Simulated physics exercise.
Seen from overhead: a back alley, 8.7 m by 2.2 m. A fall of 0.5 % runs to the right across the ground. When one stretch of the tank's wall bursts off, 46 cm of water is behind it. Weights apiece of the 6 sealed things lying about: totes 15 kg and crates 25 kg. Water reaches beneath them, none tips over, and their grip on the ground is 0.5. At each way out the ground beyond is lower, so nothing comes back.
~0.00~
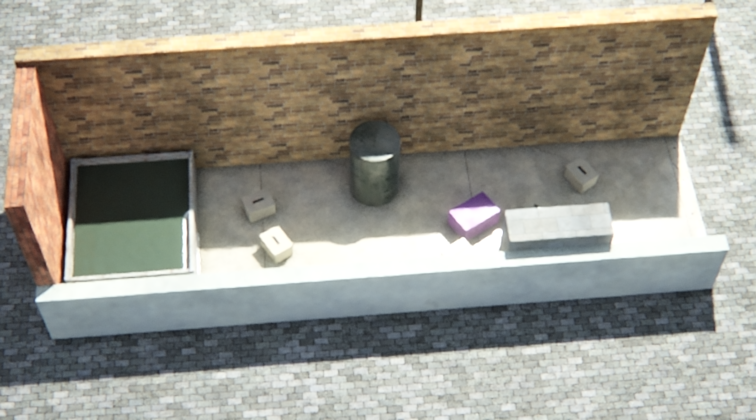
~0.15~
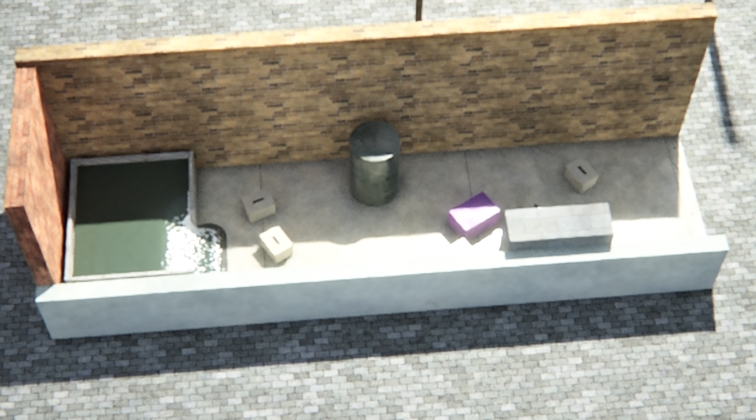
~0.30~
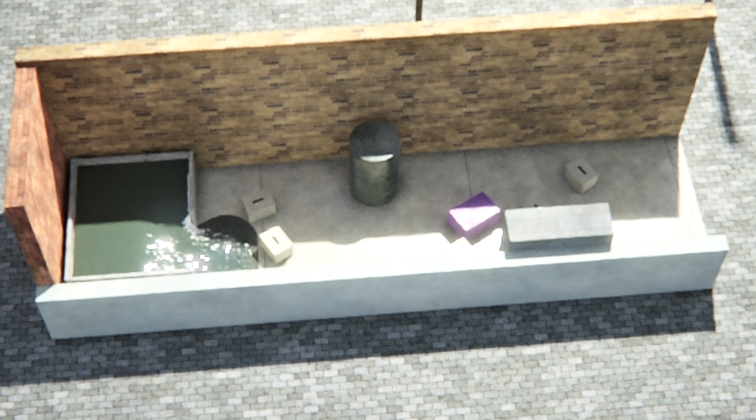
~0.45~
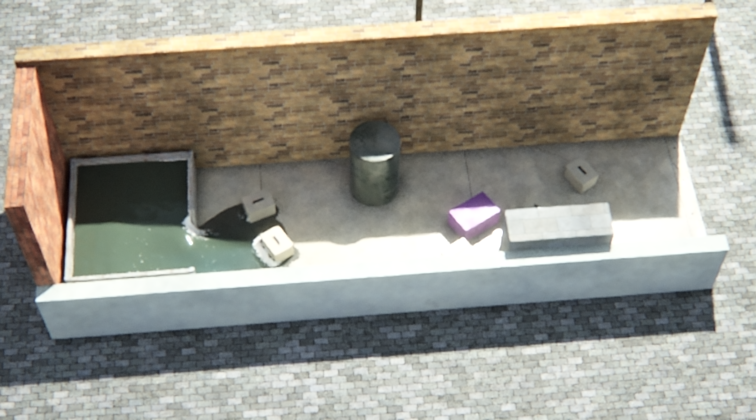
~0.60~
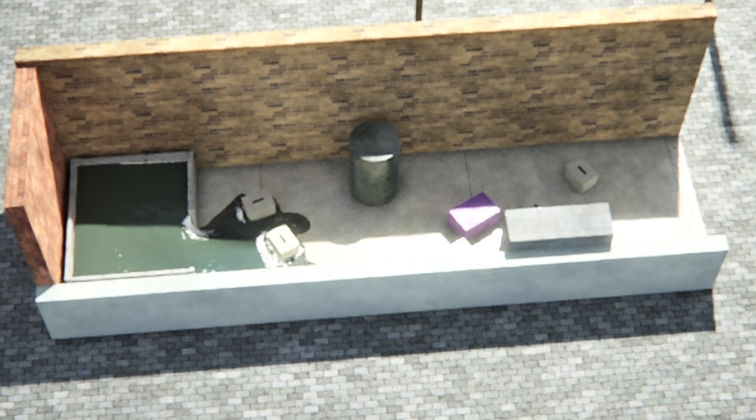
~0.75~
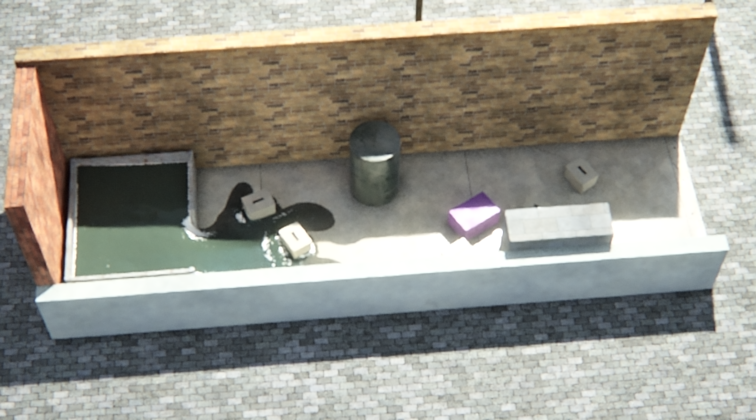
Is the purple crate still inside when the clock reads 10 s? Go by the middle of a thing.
No, it has gone out.
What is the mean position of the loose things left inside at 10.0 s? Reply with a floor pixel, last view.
The average lands around (569, 201).
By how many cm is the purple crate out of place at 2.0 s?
I'd put it at around 5 cm.
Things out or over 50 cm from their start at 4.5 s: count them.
The answer is 5.
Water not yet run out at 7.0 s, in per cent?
I'd say some 88 percent hasn't gone yet.
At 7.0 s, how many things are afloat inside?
At that point I count 1.
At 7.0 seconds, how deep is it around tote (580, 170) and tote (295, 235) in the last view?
About 7 and 14 cm.
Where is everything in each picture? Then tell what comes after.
In the first frame, the purple crate at (475, 211), on the bottom; 2.9 m2 under water; 0 of 6 have shifted.
In the second frame, the purple crate at (475, 211) rests on the ground; water covers 3.3 m2; 0 of 6 have shifted.
In the third frame, the purple crate at (475, 211) rests on the ground; 3.9 m2 under water; 0 of 6 have shifted.
In the fourth frame, the purple crate at (475, 211) rests on the ground; water covers 4.3 m2; 0 of 6 have shifted.
In the fifth frame, the purple crate at (475, 211), on the bottom; 4.7 m2 under water; 1 of 6 have shifted.
In the sixth frame, the purple crate at (475, 211), on the bottom; water covers 5.2 m2; 1 of 6 have shifted.
After 2.0 s the purple crate is near (477, 209), 0.0 m from its start, aground; 0 of 6 are out; 0 afloat.
After 4.5 s the purple crate is near (635, 144), 2.7 m from its start, aground; 0 of 6 are out; 1 afloat.
After 7.0 s the purple crate is near (688, 148), 3.3 m from its start, aground; 0 of 6 are out; 1 afloat.
After 10.0 s the purple crate has gone out; 1 of 6 are out; 0 afloat.
